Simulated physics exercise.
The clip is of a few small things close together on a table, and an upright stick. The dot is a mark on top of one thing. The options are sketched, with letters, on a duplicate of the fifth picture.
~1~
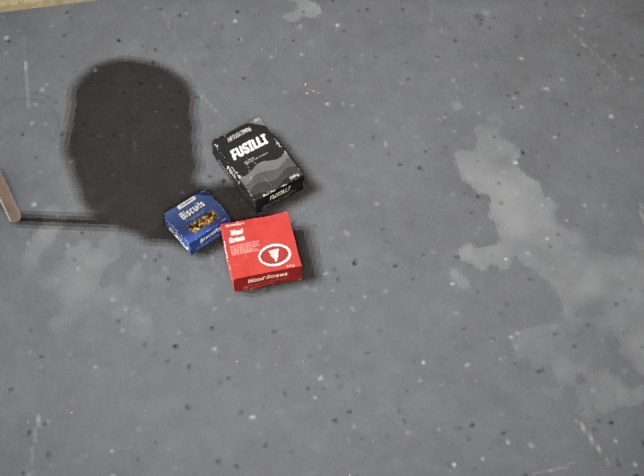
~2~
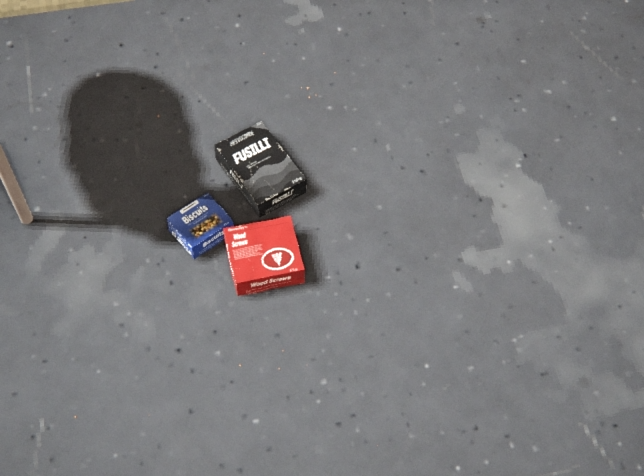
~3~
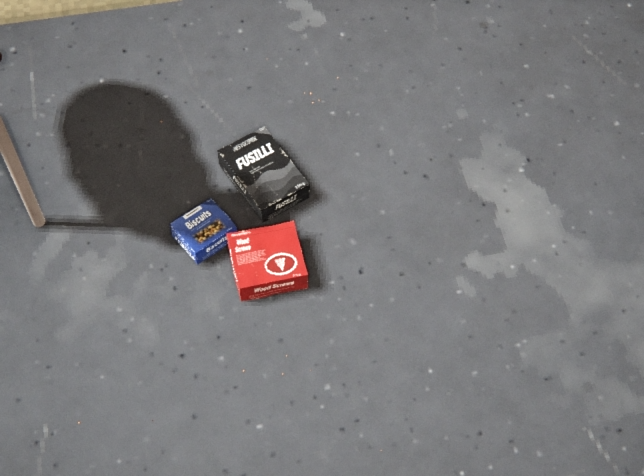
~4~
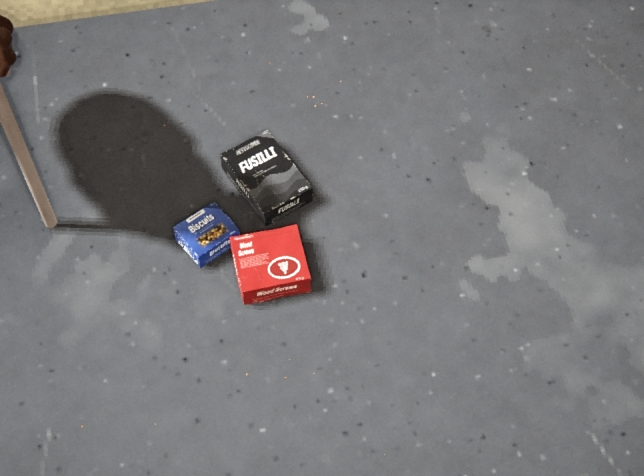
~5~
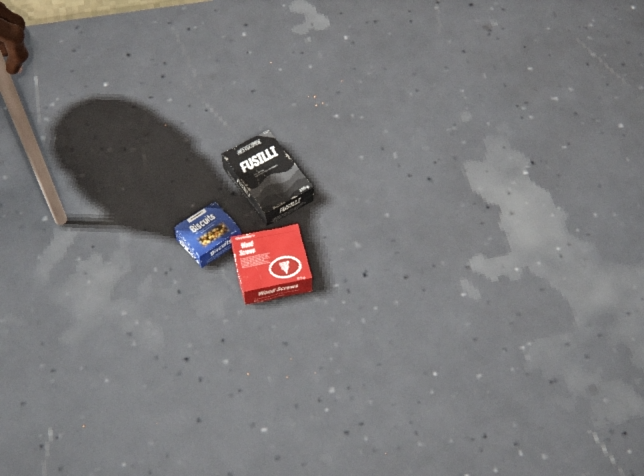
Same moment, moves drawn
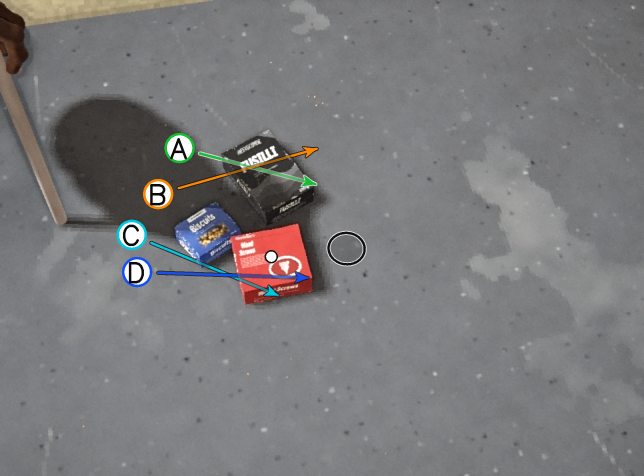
Three small boxes, a black one marked Fusilli, a blue one at its lower left and a red one below, sit close together on a speckled grey tabletop seen from above at an angle. Beside a dark rounded shadow, an upright stick comes further into view at the left edge, its dark top appearing last. The whole view shifts slightly, as if the camera moves, while the boxes keep their arrangement.
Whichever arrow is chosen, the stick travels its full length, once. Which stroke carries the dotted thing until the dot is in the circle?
Take D.
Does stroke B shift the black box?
On that stroke, yes.
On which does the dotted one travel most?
That is D.
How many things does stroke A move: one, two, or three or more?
In all, two.
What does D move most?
It is the red box.
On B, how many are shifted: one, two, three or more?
In all, one.
On the marked copy, A from (200, 153) to (315, 184); B from (178, 188) to (317, 149); C from (151, 243) to (278, 295); D from (158, 273) to (308, 278); the ring at (347, 249); the white dot at (272, 257).
With D. Early on, foot of the stick (213, 275); red box (272, 264).
Further on, foot of the stick (268, 278); red box (309, 261).
At the end, foot of the stick (308, 279); red box (346, 256); the dot on the red box is in the ring.
As for the rest, A leaves the dotted thing at (279, 277); B leaves the dotted thing at (272, 264); C leaves the dotted thing at (307, 263).
